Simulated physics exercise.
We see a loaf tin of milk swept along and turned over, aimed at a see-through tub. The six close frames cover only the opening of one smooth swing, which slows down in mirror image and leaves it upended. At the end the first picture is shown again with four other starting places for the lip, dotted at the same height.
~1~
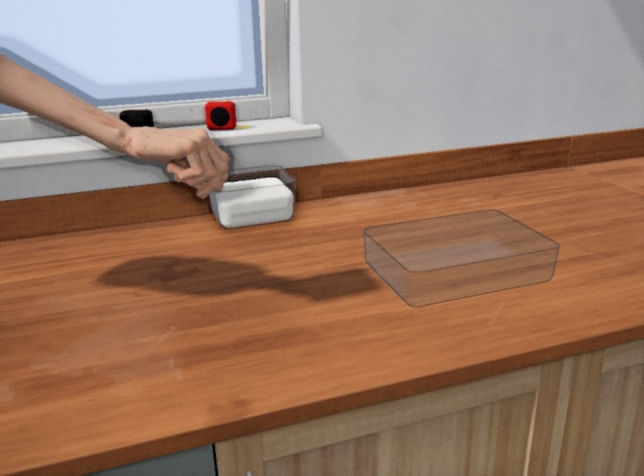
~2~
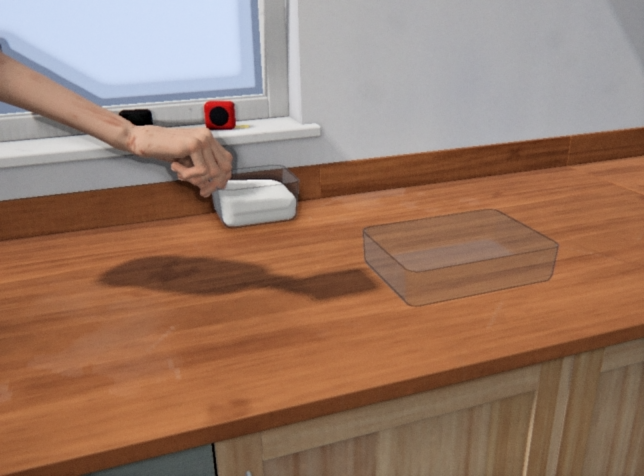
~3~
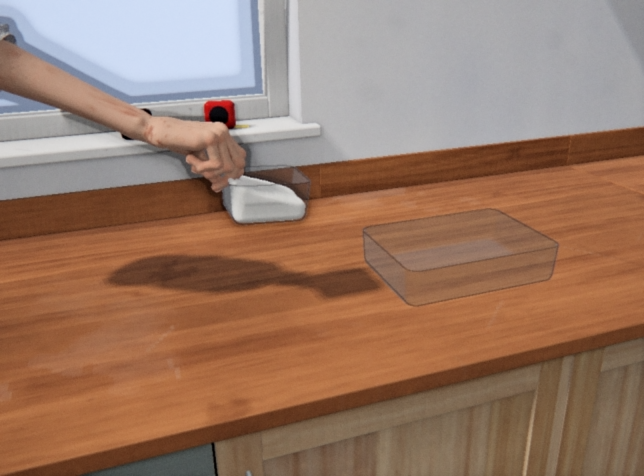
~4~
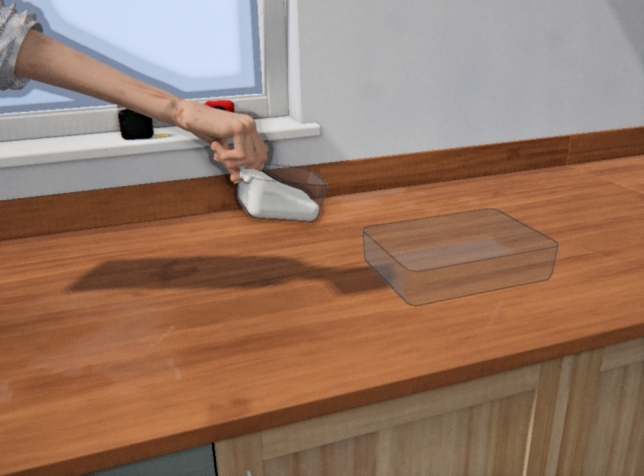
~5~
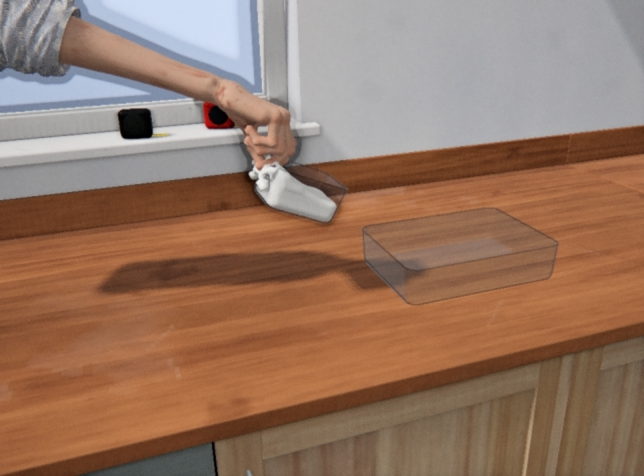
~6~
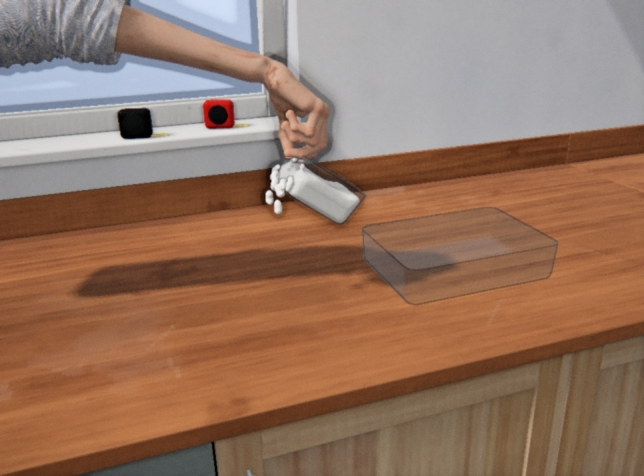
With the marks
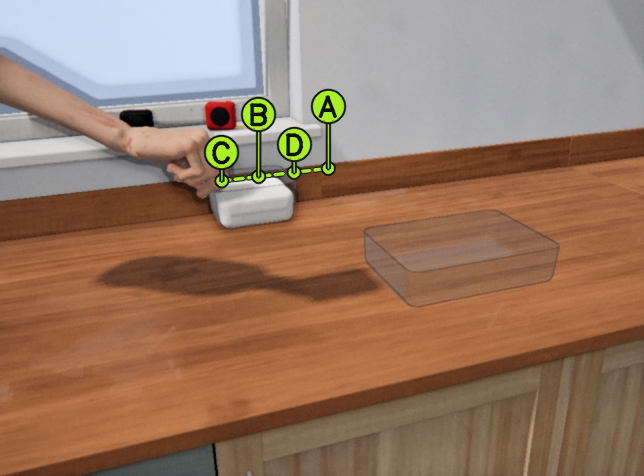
A small tin of milk sat upright by the window, then a hand drew it rightward along the wooden counter and tilted it increasingly, and white blobs came over its left rim, short of a see-through tub.
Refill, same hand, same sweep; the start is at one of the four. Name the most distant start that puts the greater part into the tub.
Choose C.
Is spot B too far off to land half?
No, not at all.
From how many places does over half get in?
All of them.
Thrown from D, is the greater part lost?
No.
In lime, A at (328, 168); B at (258, 176); C at (221, 180); D at (294, 172).
For spot A, about 85 % lands in the tub, 7 % falls short and 8 % goes beside or beyond.
For spot B, about 70 % lands in the tub, 11 % falls short and 18 % goes beside or beyond.
For spot C, about 65 % lands in the tub, 24 % falls short and 11 % goes beside or beyond.
For spot D, about 71 % lands in the tub, 5 % falls short and 24 % goes beside or beyond.
